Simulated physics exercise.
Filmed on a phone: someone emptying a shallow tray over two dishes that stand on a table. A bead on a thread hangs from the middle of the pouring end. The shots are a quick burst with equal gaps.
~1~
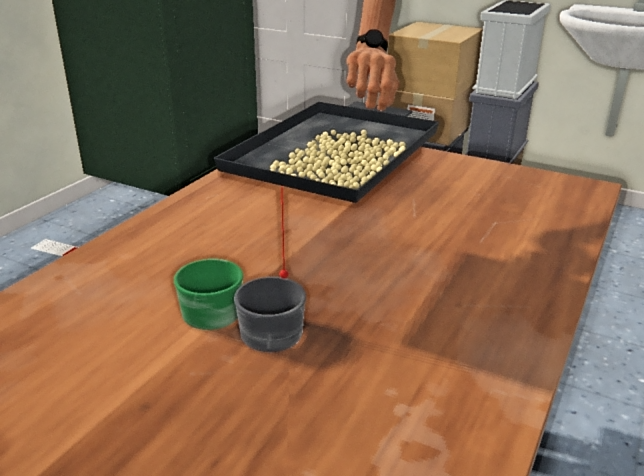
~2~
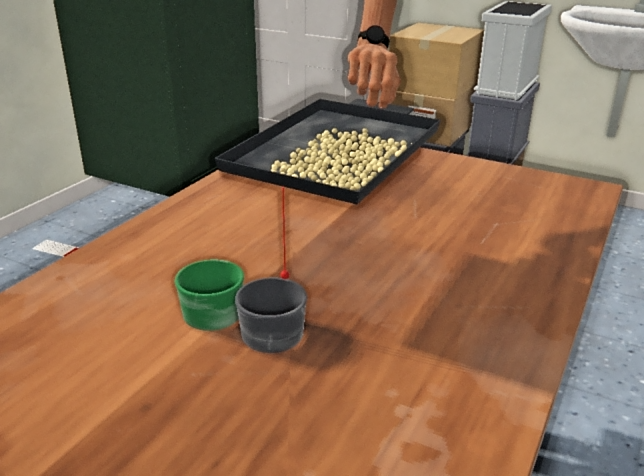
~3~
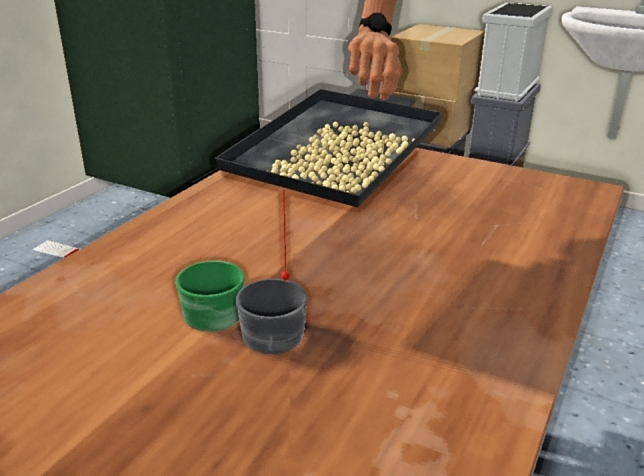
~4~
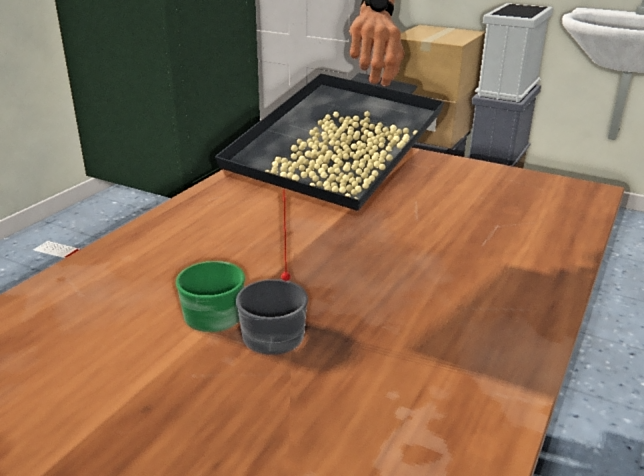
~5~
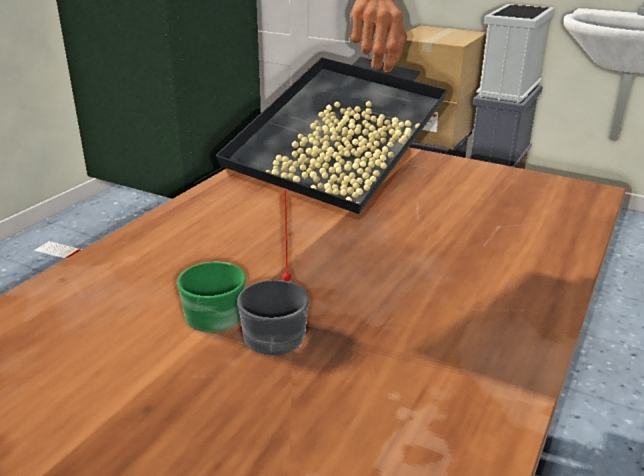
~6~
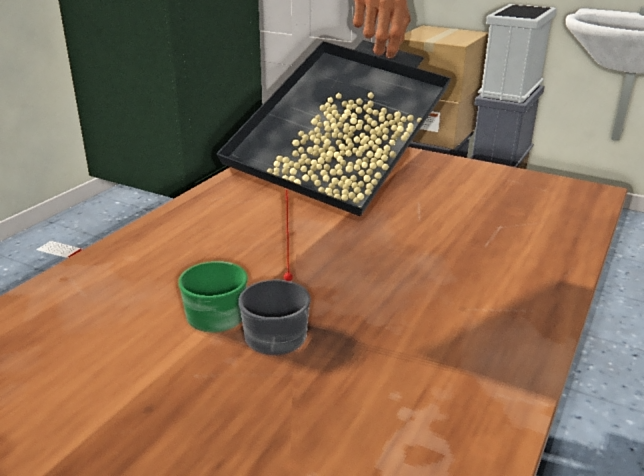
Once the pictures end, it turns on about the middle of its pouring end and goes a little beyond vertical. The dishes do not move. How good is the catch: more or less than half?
They take only the smaller part between them.
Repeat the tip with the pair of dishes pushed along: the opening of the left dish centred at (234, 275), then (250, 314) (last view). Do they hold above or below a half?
The first try: Not half. The second: The smaller part.
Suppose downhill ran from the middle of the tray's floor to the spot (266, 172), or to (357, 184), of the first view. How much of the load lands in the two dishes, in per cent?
About 80 and 0 per cent.
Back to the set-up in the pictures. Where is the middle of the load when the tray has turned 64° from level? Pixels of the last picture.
At about (342, 173).
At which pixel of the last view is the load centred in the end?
Roughly at (347, 372).
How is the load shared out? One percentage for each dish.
For the left dish some 0 %, for the right dish some 0 %.
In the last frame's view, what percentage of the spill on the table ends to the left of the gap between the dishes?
Some 0 per cent.
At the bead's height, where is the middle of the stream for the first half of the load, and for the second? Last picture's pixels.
Around (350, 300) and then (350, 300).
Soon after the last picture, tray tipped steeply; nearly all on the tray; a stray few in the air.
A little later, tray tipped past a quarter turn; about a third on the tray; about a quarter outside both; about a third in the air.
Later still, tray tipped past a quarter turn; a stray few in the right dish; nearly all outside both.
At rest, tray tipped past a quarter turn; a stray few in the right dish; none in the left dish; nearly all outside both.
